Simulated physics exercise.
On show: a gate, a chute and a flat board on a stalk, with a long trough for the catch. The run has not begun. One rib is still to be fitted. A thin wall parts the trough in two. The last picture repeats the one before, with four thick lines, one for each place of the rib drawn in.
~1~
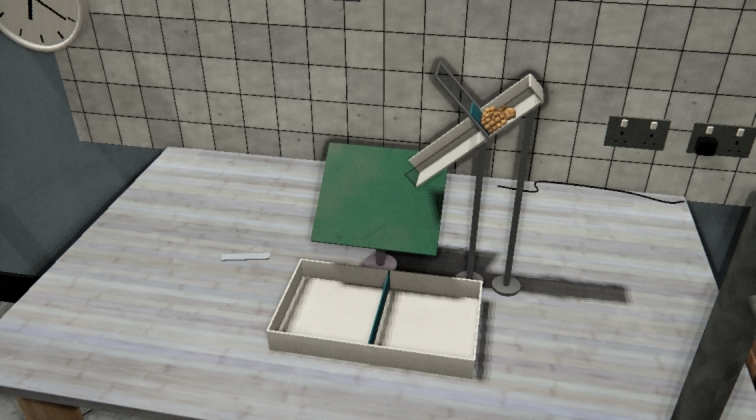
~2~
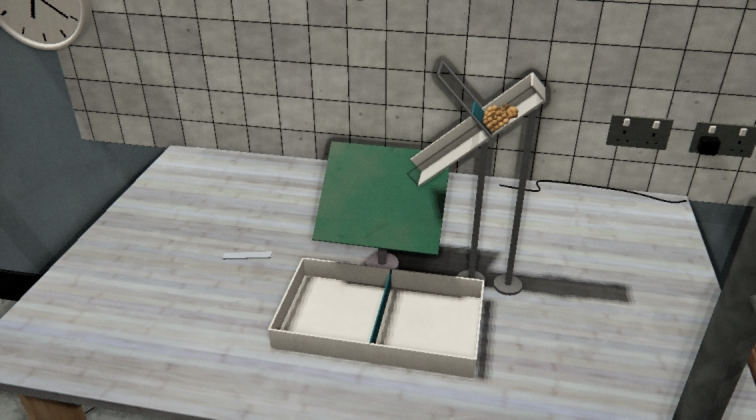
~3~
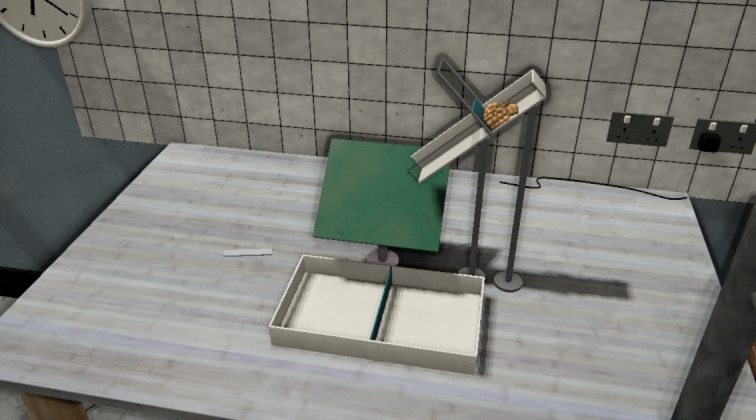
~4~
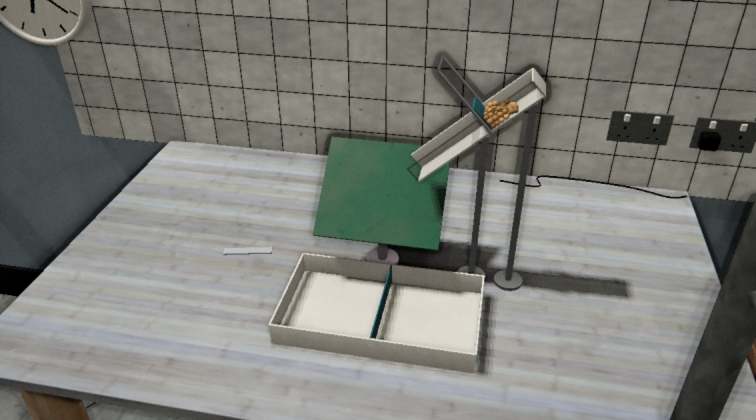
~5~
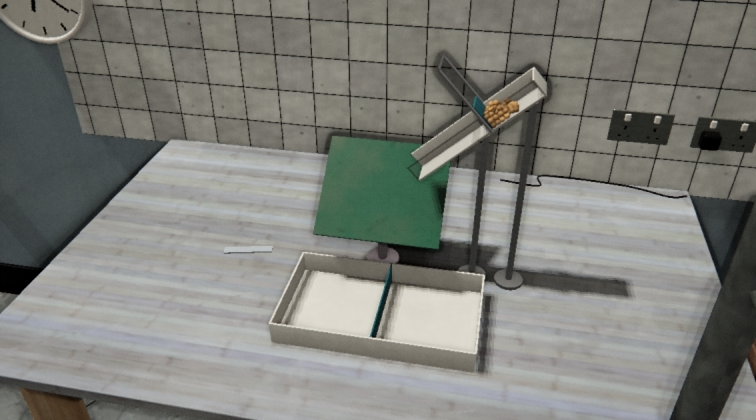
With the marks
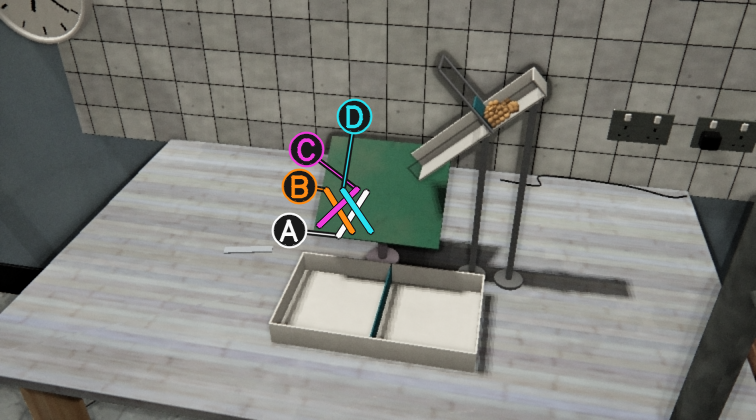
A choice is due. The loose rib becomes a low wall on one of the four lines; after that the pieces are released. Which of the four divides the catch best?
D.
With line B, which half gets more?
More lands on the left.
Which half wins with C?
More lands on the left.
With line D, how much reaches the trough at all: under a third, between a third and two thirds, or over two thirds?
Over two thirds.
On the marked copy, line A from (366, 192) to (338, 235); line B from (326, 190) to (352, 231); line C from (357, 189) to (319, 225); line D from (343, 190) to (370, 231).
With A, of what is caught, all but a few in the left half, only a few in the right.
With B, of what is caught, the bulk in the left half, a small share in the right.
With C, of what is caught, all but a few in the left half, only a few in the right.
With D, of what is caught, close to half in the left half, close to half in the right.
